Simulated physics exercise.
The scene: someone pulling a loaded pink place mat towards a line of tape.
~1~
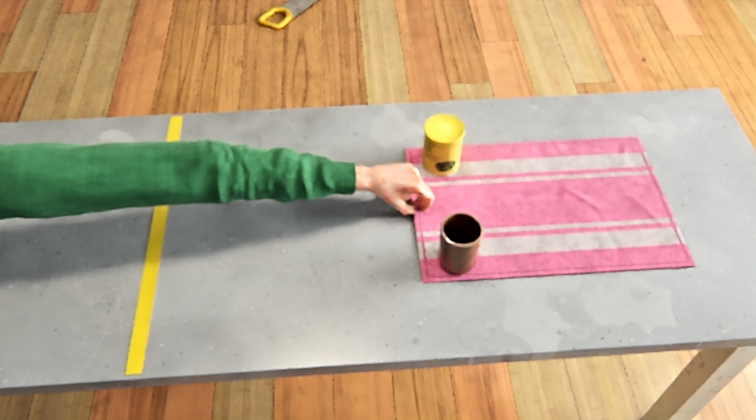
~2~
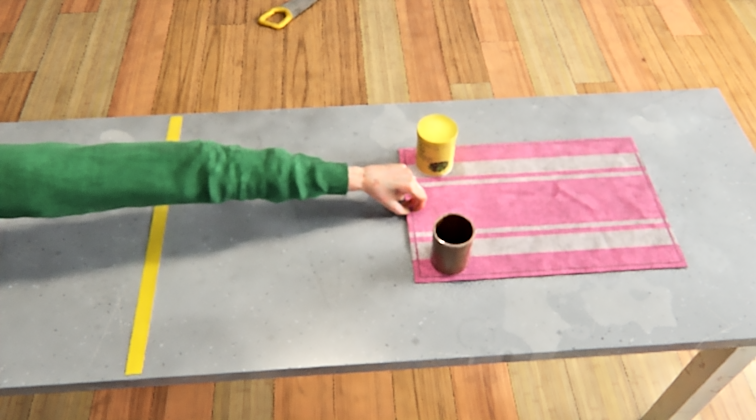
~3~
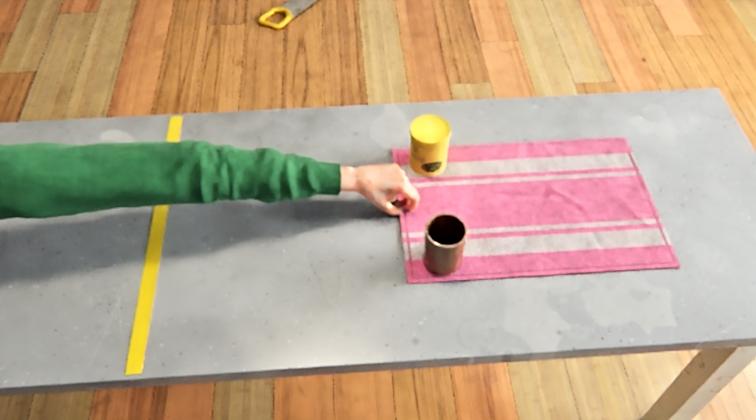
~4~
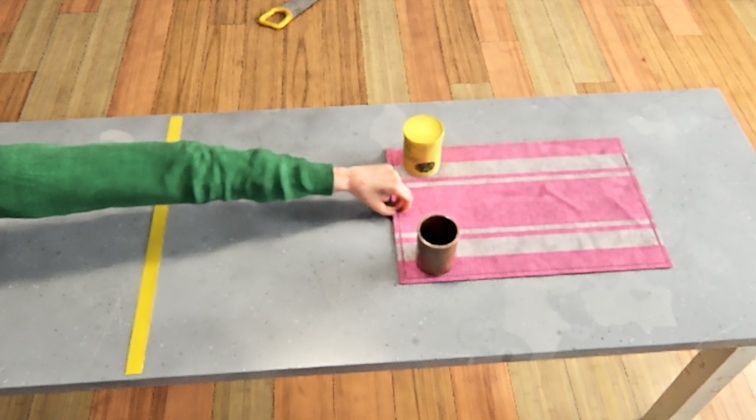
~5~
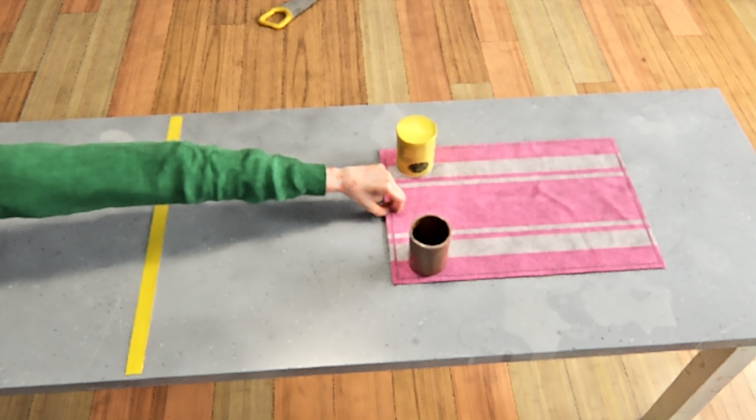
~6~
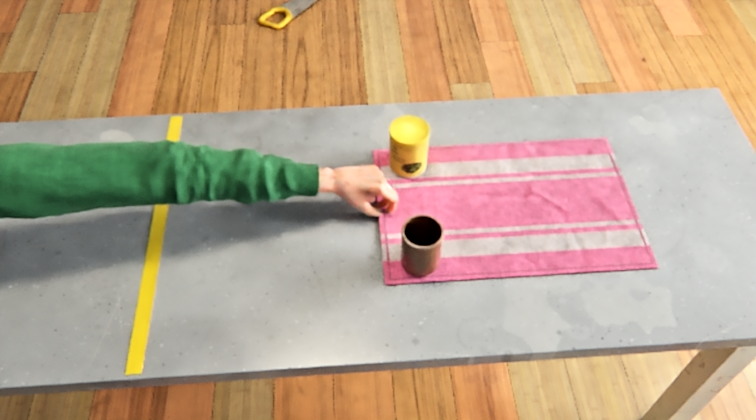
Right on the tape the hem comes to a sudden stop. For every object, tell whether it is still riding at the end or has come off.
Yellow tin - still riding, brown mug - still riding.
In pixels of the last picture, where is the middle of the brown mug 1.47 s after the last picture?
Approx. position: (194, 259).
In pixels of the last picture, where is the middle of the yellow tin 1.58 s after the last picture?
It is roughly at (196, 158).
Then, 1.47 s after the last picture, hem short of the tape; yellow tin on the cloth near (207, 157); brown mug on the cloth near (194, 259).
Then, 1.58 s after the last picture, hem at the tape; yellow tin on the cloth near (196, 158); brown mug on the cloth near (182, 260).
At rest, hem at the tape; yellow tin on the cloth near (196, 158); brown mug on the cloth near (182, 260). The yellow tin remains aboard and the brown mug keeps its seat.
